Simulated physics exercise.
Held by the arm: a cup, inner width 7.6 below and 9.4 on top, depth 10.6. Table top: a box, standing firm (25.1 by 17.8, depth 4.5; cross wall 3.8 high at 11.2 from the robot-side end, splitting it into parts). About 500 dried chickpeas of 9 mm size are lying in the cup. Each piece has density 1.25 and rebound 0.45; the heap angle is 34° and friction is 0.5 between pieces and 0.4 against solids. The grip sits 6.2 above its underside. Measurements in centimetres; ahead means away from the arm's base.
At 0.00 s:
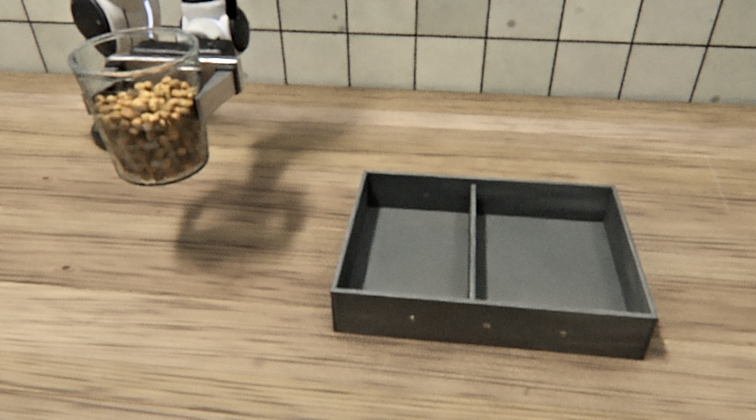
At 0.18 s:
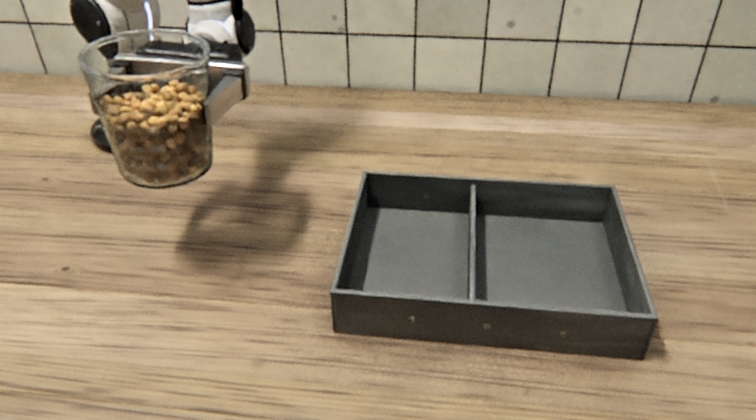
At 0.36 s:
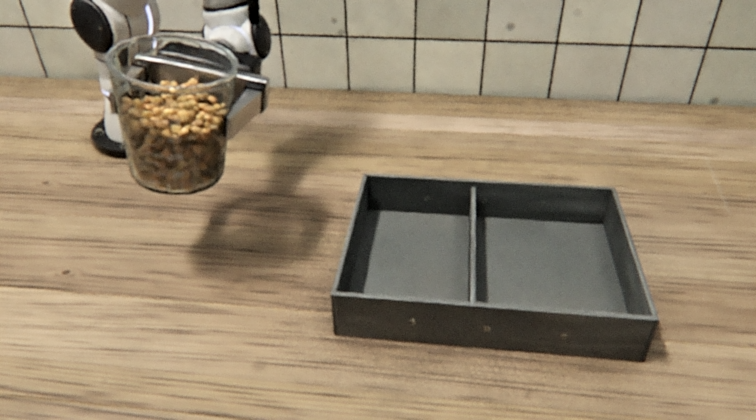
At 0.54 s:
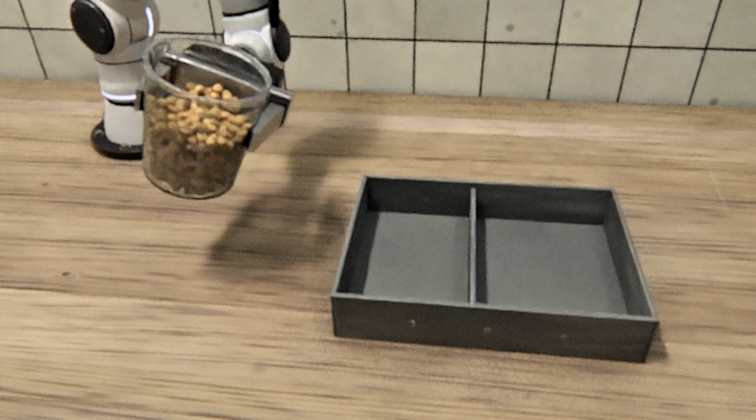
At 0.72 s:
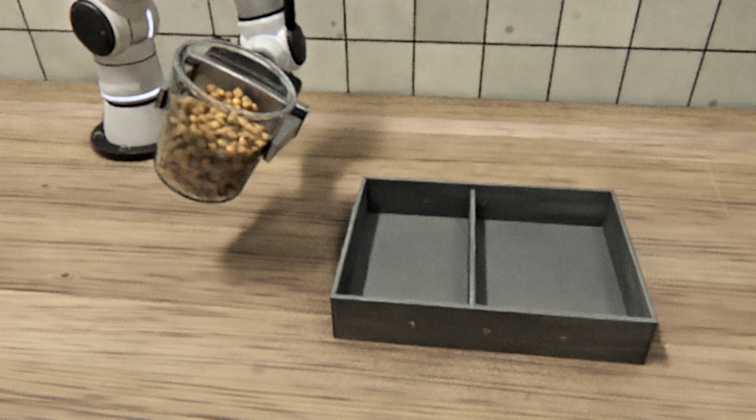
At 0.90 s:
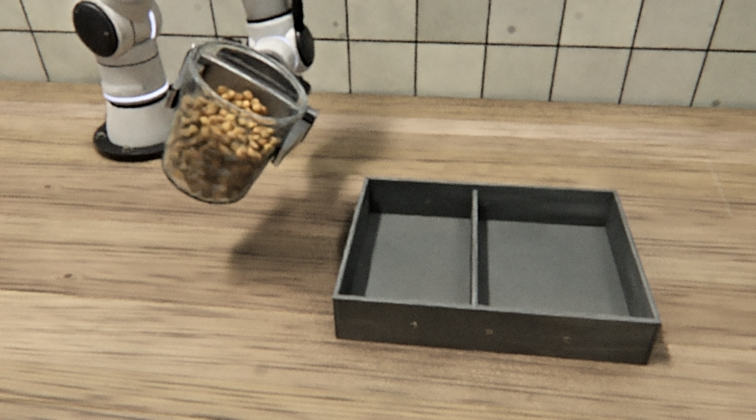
Above a wooden table, a robot arm moves a cup of chickpeas right, tilting it.
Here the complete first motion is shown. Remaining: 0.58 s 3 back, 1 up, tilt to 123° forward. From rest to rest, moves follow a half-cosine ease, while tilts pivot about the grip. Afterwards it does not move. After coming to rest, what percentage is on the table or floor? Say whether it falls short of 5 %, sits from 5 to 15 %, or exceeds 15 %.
It exceeds 15 %.
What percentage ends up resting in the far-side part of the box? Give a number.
0 per cent, give or take.
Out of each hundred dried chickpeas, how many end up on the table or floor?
Around 100 percent.
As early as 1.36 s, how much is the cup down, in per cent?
So far, about 5 in a hundred parts are out.
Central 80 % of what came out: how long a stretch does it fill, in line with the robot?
The stretch is around 10 cm.
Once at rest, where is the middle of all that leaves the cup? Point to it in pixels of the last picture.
I'd say somewhere near (307, 262) in the final view.
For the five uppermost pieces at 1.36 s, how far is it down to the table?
20 cm or thereabouts.
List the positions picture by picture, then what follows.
Cup middle at (151, 110), level; upper third of the load around (147, 105), from x 100 to 200, top at y 75; 502 in the cup, in the first frame.
Cup middle at (157, 113), tilted 3° forward; upper third of the load around (154, 107), from x 105 to 205, top at y 75, in the second frame.
Cup middle at (176, 119), tilted 11° forward; upper third of the load around (170, 112), from x 125 to 220, top at y 85, in the third frame.
Cup middle at (199, 124), tilted 20° forward; upper third of the load around (191, 116), from x 150 to 245, top at y 90, in the fourth frame.
Cup middle at (217, 128), tilted 28° forward; upper third of the load around (206, 120), from x 165 to 265, top at y 90, in the fifth frame.
Cup middle at (227, 130), tilted 31° forward; upper third of the load around (214, 120), from x 170 to 275, top at y 90; 502 in the cup, in the sixth frame.
After 1.13 s, tilted 63° forward, highest piece 19 above the table; 502 in the cup.
After 1.36 s, tilted 114° forward, highest piece 21 above the table; 482 in the cup, 20 in flight or on a rim.
After 1.68 s, tilted 123° forward, highest piece 14 above the table; 374 on the table or floor, 72 in the cup, 56 in flight or on a rim.
After 2.73 s, tilted 123° forward, highest piece 3 above the table; 502 on the table or floor.
At rest, 502 on the table or floor. That is 100 % on the table or floor.
